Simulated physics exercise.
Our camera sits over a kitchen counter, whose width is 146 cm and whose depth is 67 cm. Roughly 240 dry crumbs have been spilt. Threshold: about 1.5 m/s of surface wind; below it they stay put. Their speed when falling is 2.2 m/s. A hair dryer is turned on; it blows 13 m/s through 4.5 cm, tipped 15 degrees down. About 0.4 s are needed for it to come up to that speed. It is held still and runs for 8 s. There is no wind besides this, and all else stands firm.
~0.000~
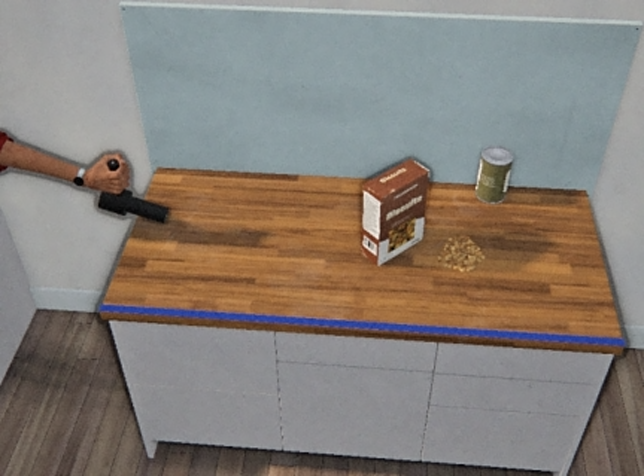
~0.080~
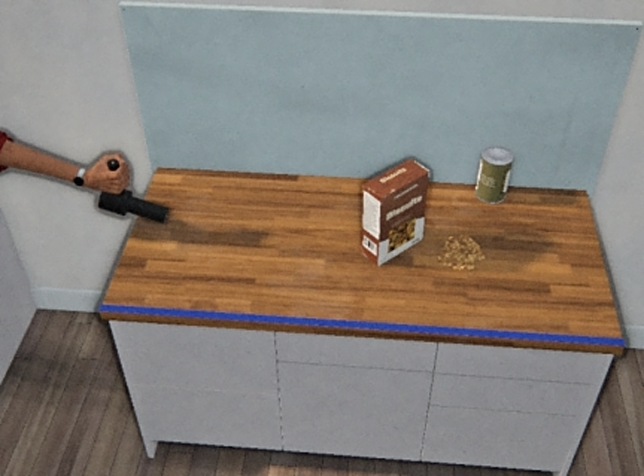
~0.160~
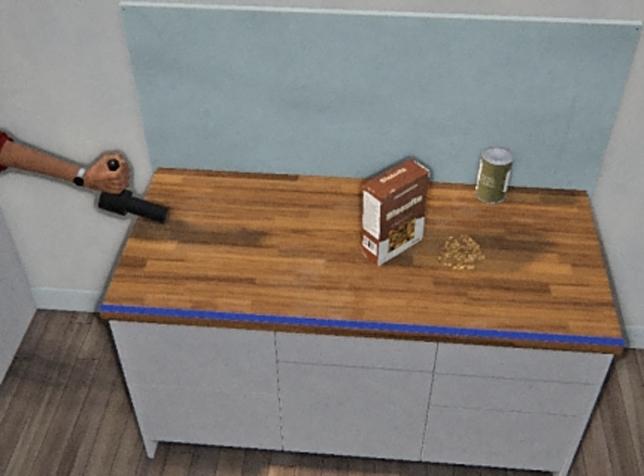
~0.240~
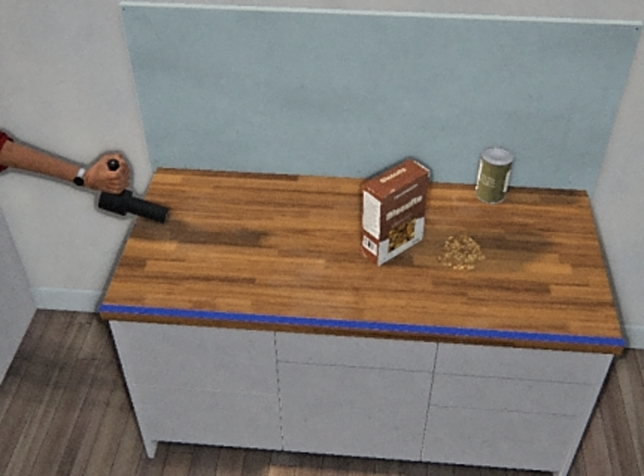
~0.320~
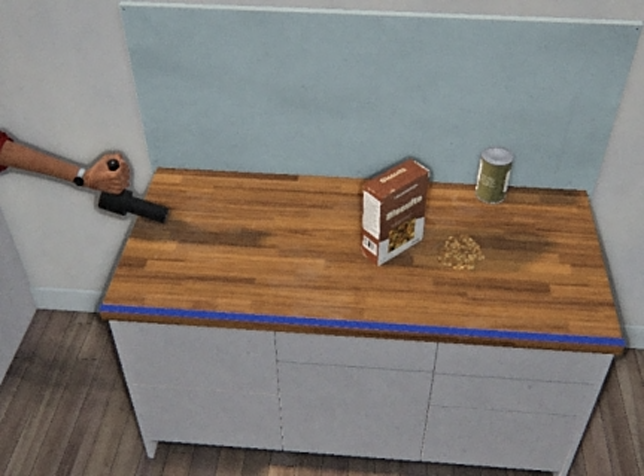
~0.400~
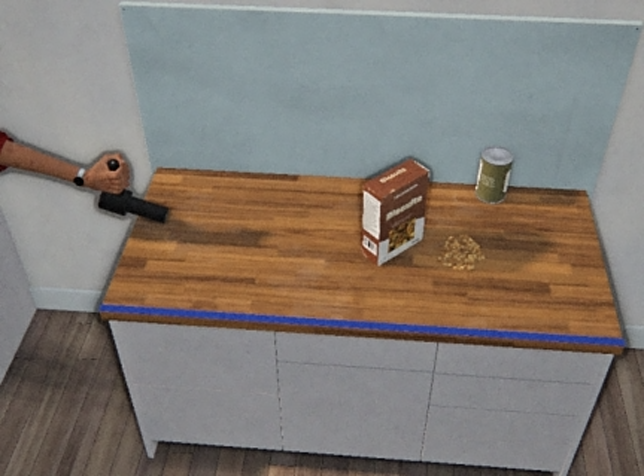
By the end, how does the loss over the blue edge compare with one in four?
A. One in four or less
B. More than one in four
(A) One in four or less.
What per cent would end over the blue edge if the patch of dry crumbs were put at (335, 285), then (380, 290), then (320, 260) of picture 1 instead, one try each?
90 %, 80 %, 50 %.
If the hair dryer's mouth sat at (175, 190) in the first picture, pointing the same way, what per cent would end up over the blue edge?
0 %.
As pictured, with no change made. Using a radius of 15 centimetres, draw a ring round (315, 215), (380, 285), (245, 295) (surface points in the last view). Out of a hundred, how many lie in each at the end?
Roughly 0 %, 0 % and 0 %, in that order.
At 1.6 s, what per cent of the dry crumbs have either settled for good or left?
About 60 %.
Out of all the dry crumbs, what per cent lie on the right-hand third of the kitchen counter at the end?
Near 100 per cent at the end.
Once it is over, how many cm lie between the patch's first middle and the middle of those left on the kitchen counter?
Close to 0 cm.
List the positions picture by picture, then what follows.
In the first picture, the middle of the dry crumbs is near (464, 253), none has stirred yet and the mouth of the hair dryer is at (166, 216).
In the second picture, the middle of the dry crumbs is near (465, 253), none has stirred yet and the blue edge is centred on (356, 328).
In the third picture, the middle of the dry crumbs is near (465, 253), none has stirred yet, the top of a carton is at (397, 177) and the top of a tin is at (498, 155).
In the fourth picture, the middle of the dry crumbs is near (465, 253) and none has stirred yet.
In the fifth picture, the middle of the dry crumbs is near (465, 253) and none has stirred yet.
In the sixth picture, the middle of the dry crumbs is near (465, 253) and none has stirred yet.
After 1.6 s the count stands so, 0 % are over the blue edge; the middle of those still in play is near (465, 253).
After 2.6 s the count stands so, 0 % are over the blue edge; the middle of those still in play is near (465, 253).
After 4.4 s the count stands so, 0 % are over the blue edge; the middle of those still in play is near (465, 253).
After 8.0 s, at the end, 0 % are over the blue edge; the middle of those still in play is near (465, 253).
